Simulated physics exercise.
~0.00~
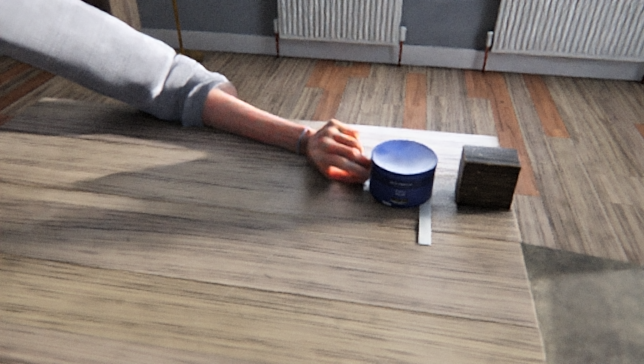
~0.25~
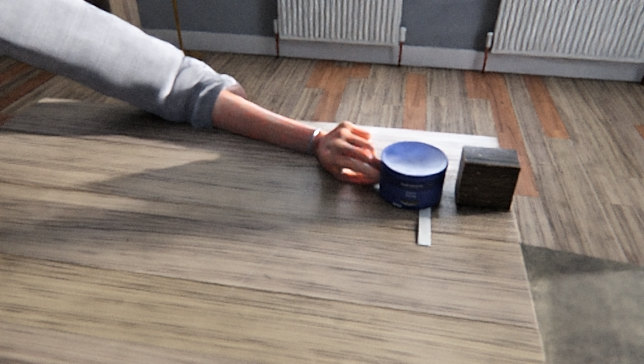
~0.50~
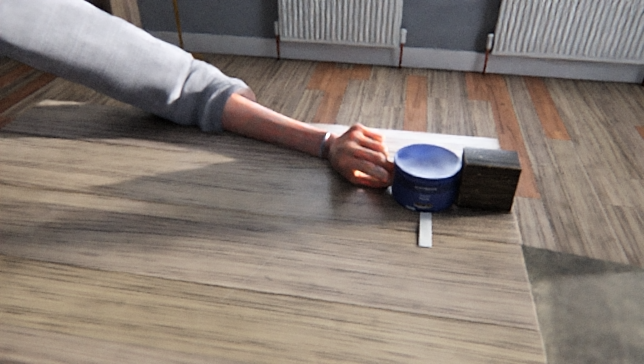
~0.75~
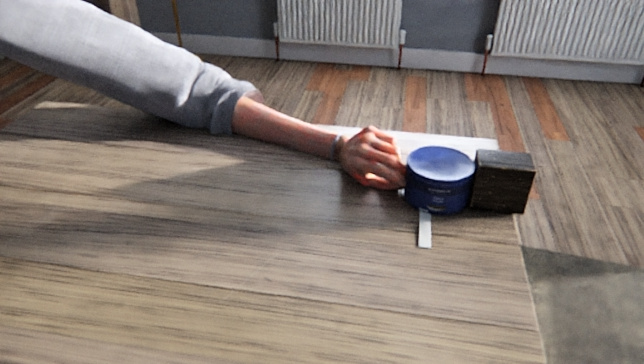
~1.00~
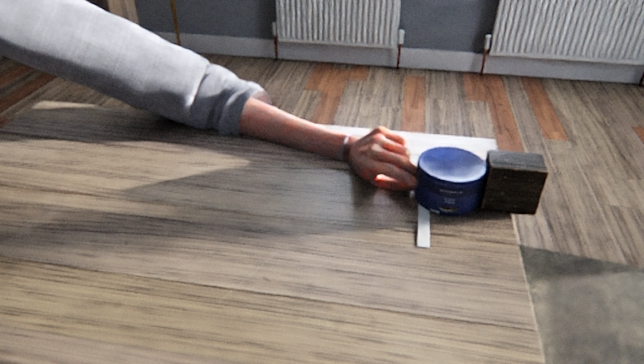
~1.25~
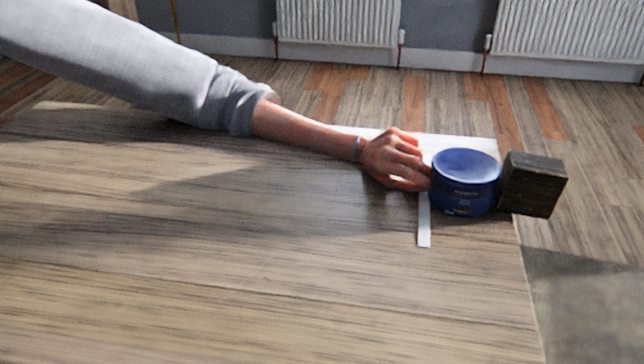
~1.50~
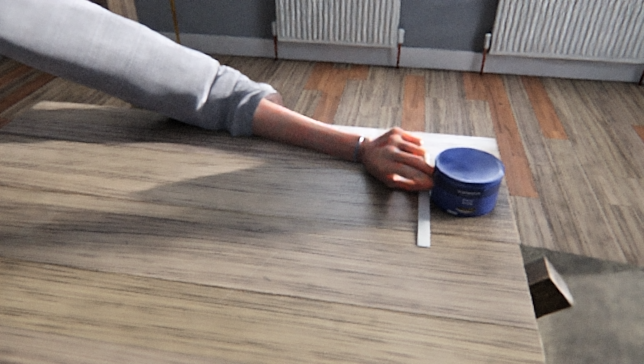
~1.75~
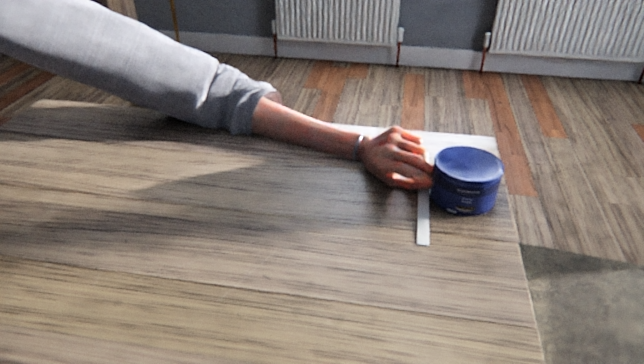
In a room with wood-plank flooring and white radiators along a grey wall, a slightly swaying view looks across a wood-grained tabletop towards its right edge. An arm in a grey sleeve reaches in from the left, its hand beside a blue tub, with a black block to the right and a short pale strip of tape in front. The hand pushes the tub right until it meets the block. Together they slide past the tape, the block moving out over the edge. The block tips off and drops out of sight, while the tub stays on the table beside the still hand.
